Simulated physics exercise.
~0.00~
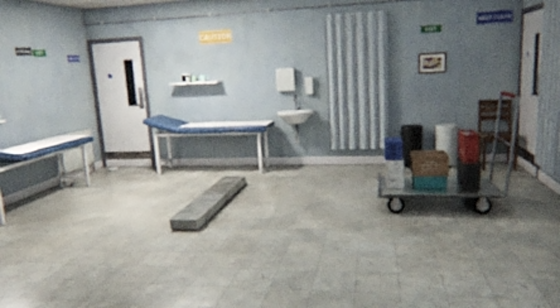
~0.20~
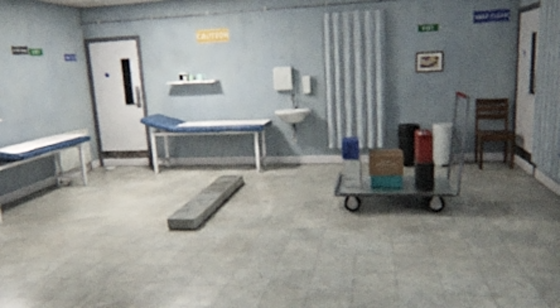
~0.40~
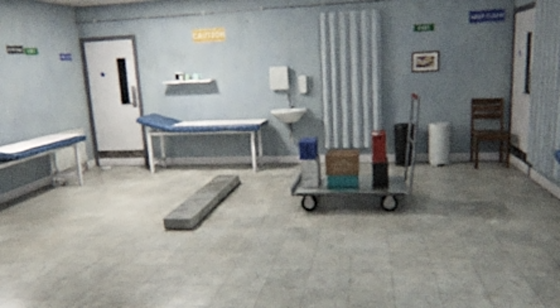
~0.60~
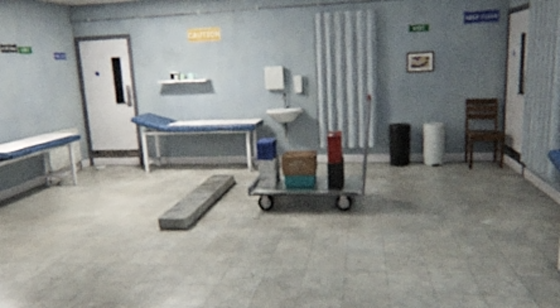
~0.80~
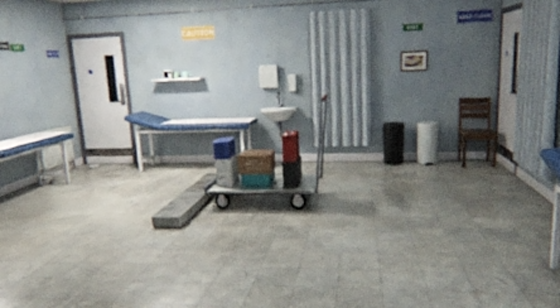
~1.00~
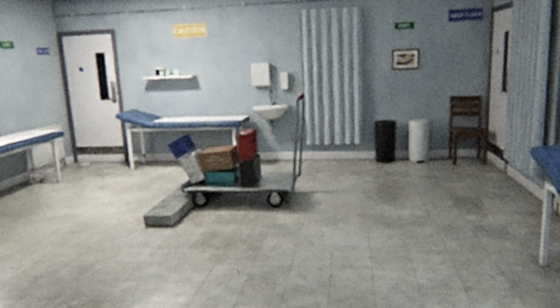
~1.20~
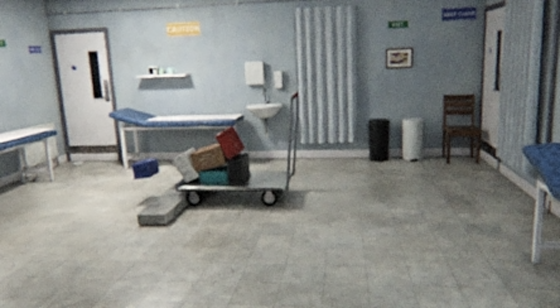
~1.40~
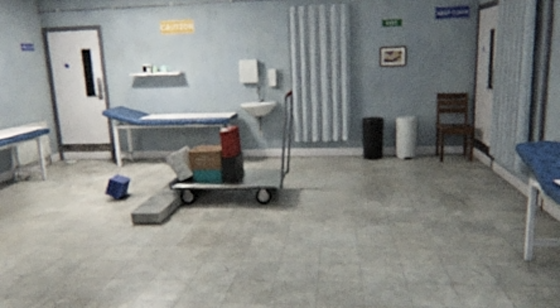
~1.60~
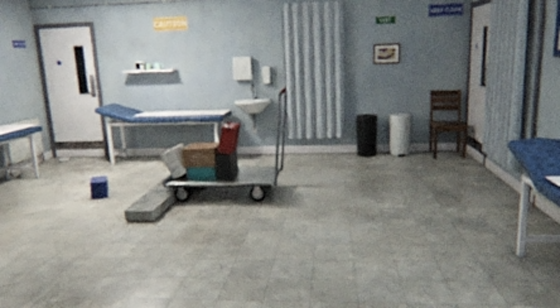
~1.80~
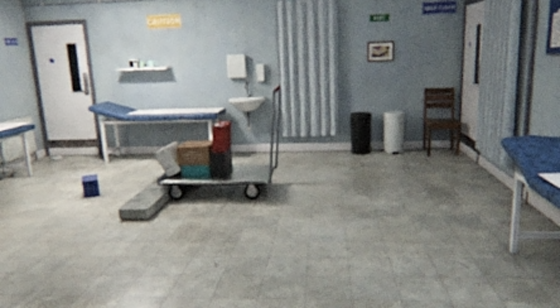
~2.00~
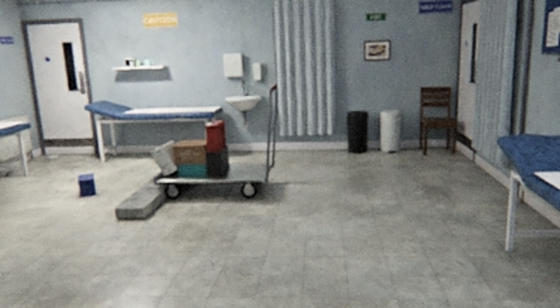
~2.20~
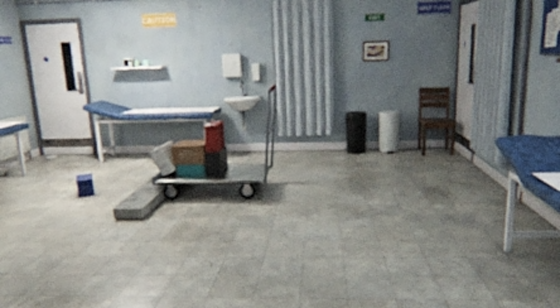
A flat cart with an upright handle at its right end rolls left across a clinic room, seen from the front as the view pans slightly right. Blue-topped couches, a sink and a grey curtain line the pale blue walls. The deck carries blue, brown, teal, red, black and white pieces. The cart stops against a low grey kerb, and its load slides forward. The blue crate tumbles over the front edge onto the floor, while the red parcel leans and straightens. The blue crate ends beyond the kerb, with the other pieces still aboard.
